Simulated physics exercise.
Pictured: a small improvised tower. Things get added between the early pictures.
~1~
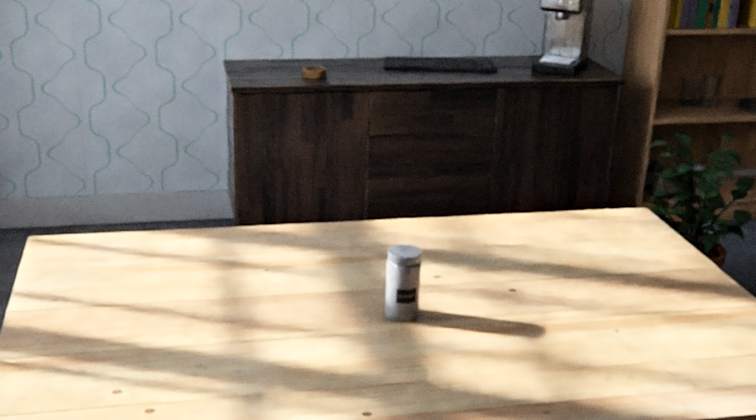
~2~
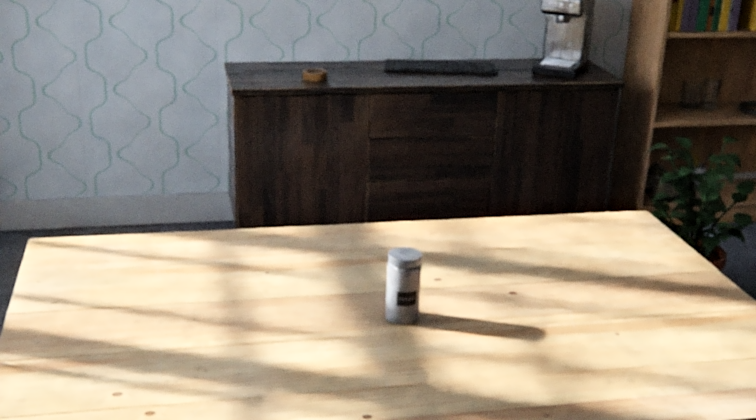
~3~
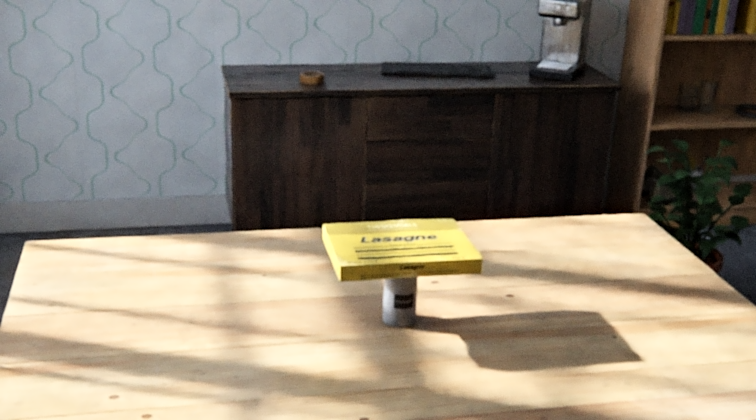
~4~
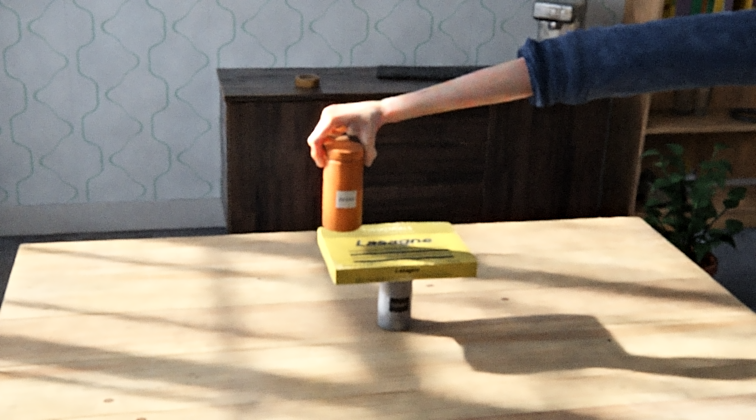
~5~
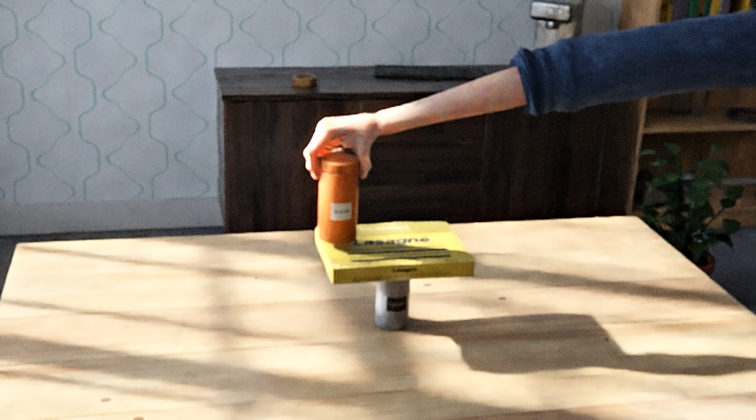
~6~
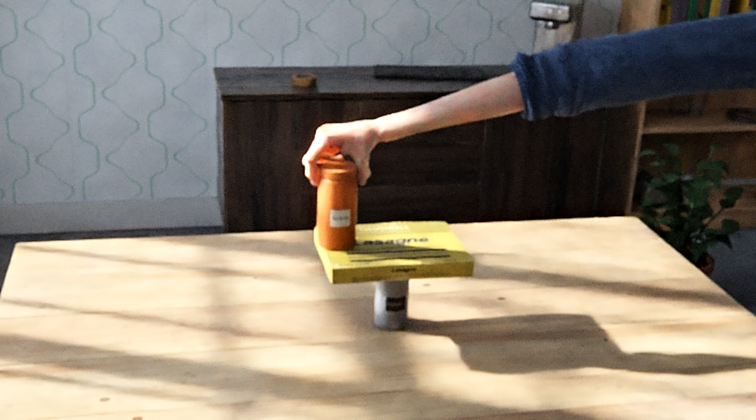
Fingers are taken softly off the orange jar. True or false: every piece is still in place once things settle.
False.
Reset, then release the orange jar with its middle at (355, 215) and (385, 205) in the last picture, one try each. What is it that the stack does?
It falls the first time and does not fall the second time.
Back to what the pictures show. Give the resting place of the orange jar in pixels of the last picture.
It ends near (258, 310).
Then, 0.50 s later than the last frame, orange jar now fallen; yellow packet tilted by 68°.
Then, 1.10 s later than the last frame, yellow packet now fallen; grey jar tilted by 36°.
When it is over, fallen, grey jar, orange jar and yellow packet. End places, in pixels of the last picture, orange jar near (258, 310). The stack loses its balance.
